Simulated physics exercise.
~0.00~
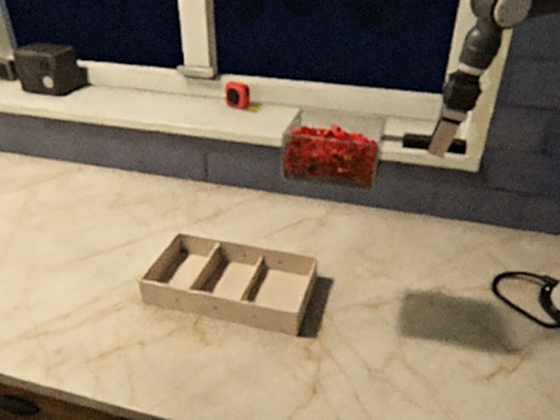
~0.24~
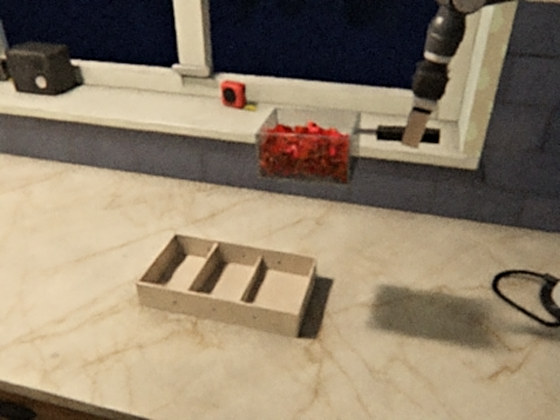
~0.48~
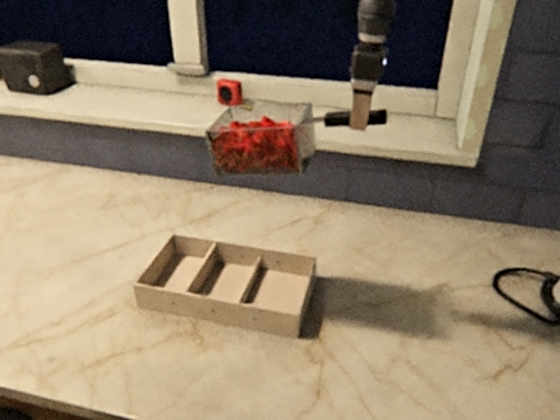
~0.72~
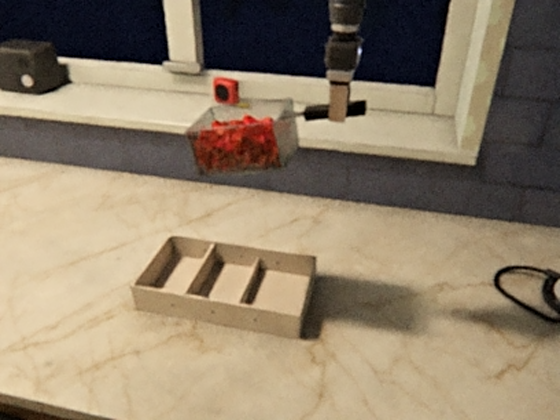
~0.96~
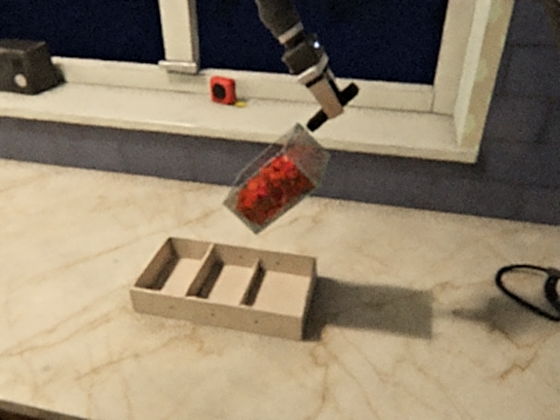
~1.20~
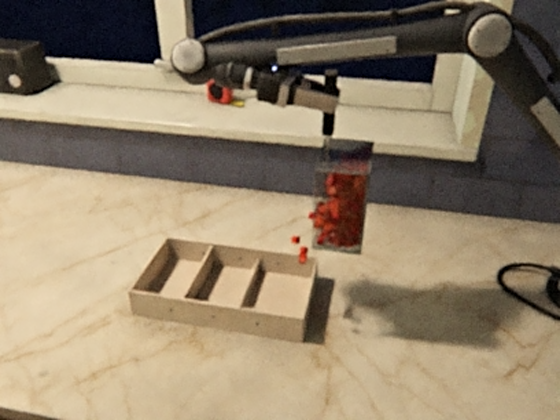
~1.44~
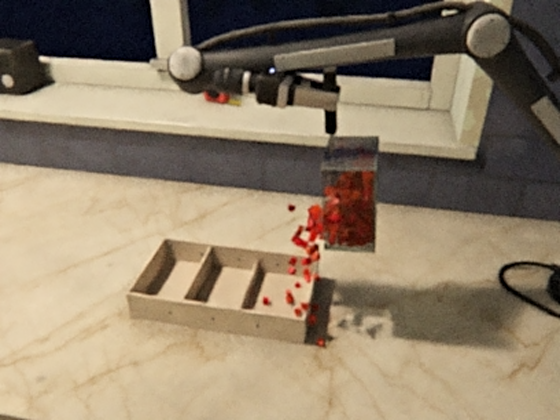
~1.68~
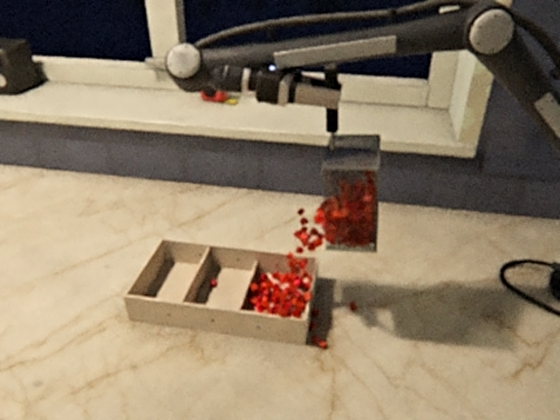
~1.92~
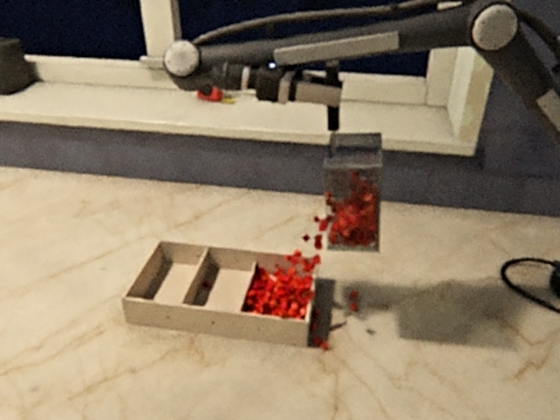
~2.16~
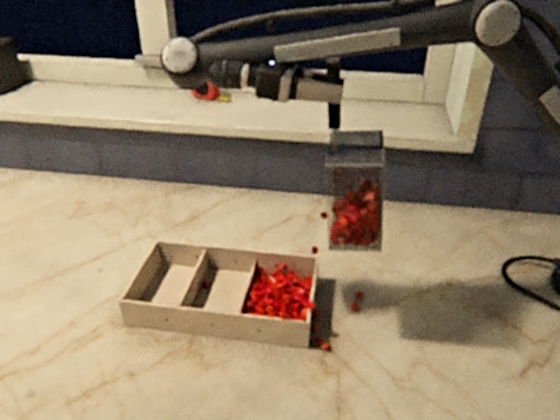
A clear box of red vegetable dice hangs from a dark robot arm above a pale marble-patterned counter, seen from slightly above and facing a windowsill. A light wooden crate with three compartments sits below, a black cable loop lies at right, and a small red object rests on the sill. The arm carries the box left, then swings round and tips it upright beside the crate. Dice spill over its lip into the crate's right compartment, a few scattering onto the counter. The flow dwindles, leaving that compartment heaped, the others nearly empty, and many dice still in the box.
